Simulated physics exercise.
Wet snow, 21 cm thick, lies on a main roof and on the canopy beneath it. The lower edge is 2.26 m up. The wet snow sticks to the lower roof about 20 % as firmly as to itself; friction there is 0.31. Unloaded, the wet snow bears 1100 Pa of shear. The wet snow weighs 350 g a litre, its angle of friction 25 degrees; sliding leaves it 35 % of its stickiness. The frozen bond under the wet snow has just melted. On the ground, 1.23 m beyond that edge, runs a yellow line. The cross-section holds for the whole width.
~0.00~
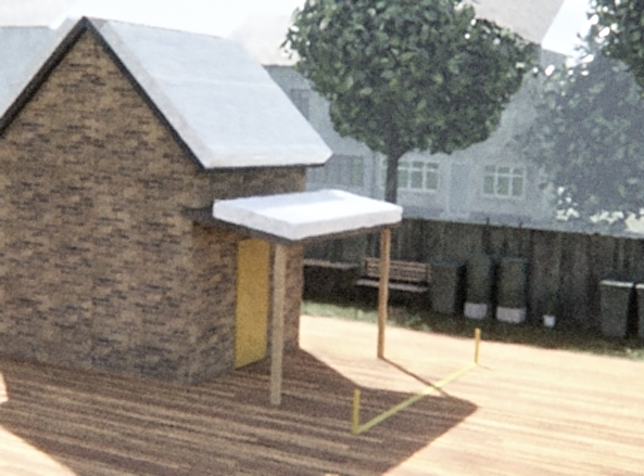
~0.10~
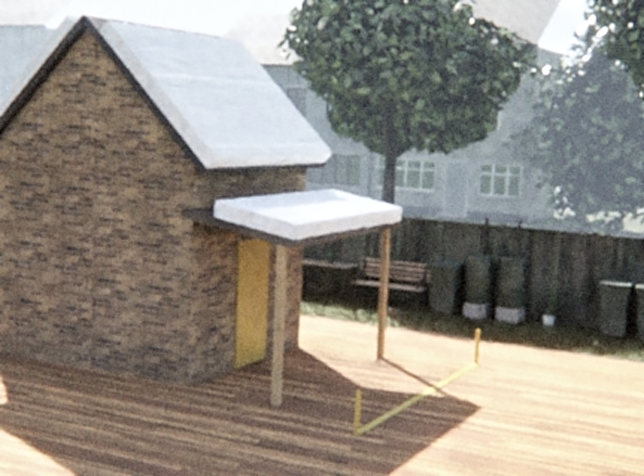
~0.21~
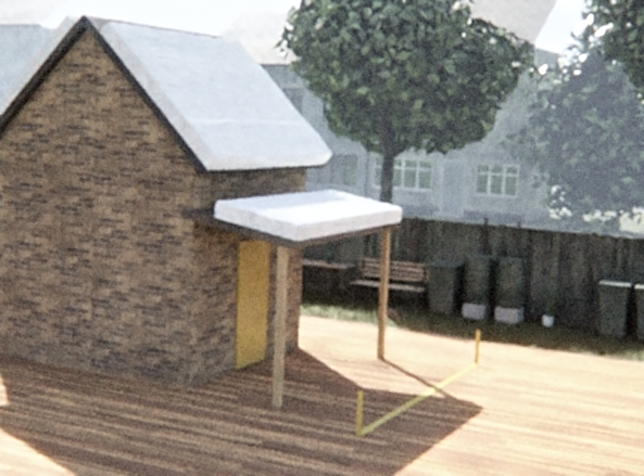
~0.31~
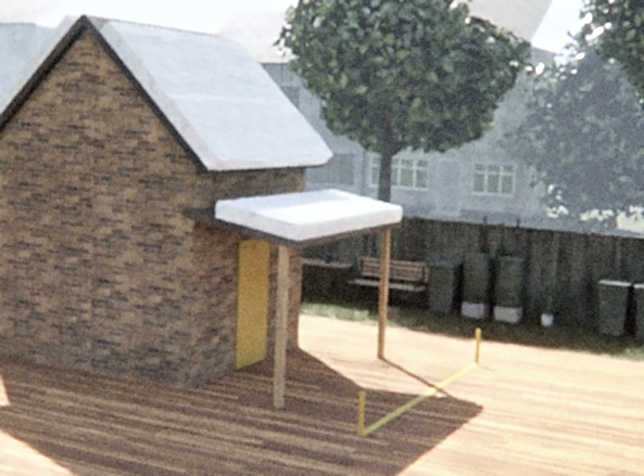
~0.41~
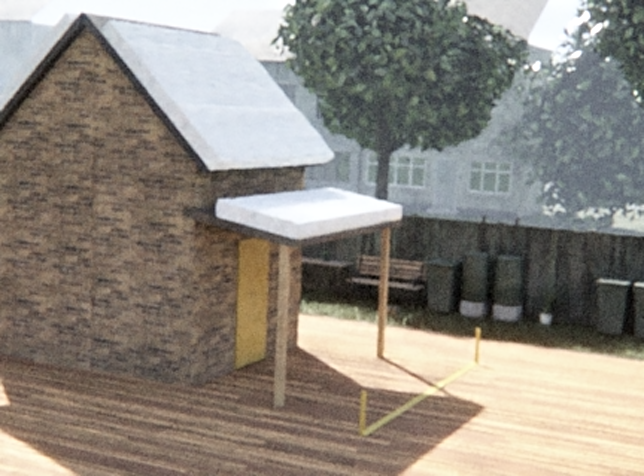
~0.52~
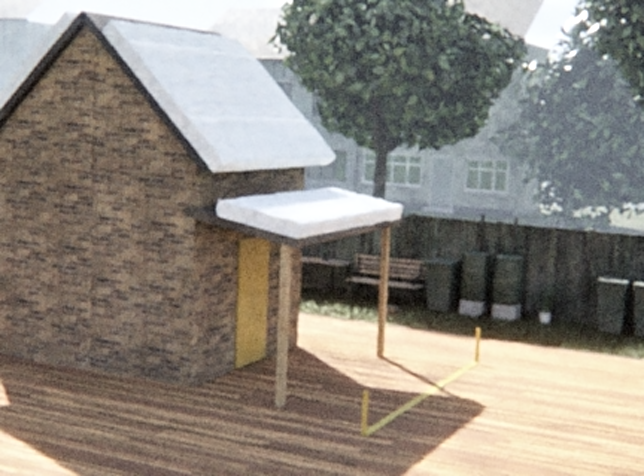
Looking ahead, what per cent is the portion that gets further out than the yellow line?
It comes to some 0 %.
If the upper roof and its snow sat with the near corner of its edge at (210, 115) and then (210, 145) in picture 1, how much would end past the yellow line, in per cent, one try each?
In that order: 0 %, 0 %.
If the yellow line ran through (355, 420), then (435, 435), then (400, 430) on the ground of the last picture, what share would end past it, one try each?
In turn about 0 %, 0 %, 0 %.
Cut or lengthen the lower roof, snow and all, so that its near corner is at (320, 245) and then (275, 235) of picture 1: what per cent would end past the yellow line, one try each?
In that order: 0 %, 0 %.
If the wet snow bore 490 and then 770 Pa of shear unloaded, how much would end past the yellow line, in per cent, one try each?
In turn about 3 %, 0 %.
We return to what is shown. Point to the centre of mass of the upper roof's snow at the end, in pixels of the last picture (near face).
Around (213, 160).
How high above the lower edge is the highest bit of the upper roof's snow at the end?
Roughly 1.8 m.
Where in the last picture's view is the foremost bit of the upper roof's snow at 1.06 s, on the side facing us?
At about (228, 184).
By 1.06 s, none is below the lower edge and 0 % is past the line.
By 1.71 s, none is below the lower edge and 0 % is past the line.
By 2.35 s, none is below the lower edge and 0 % is past the line.
By 3.00 s, none is below the lower edge and 0 % is past the line.
By 3.10 s, at the end, none is below the lower edge and 0 % is past the line.
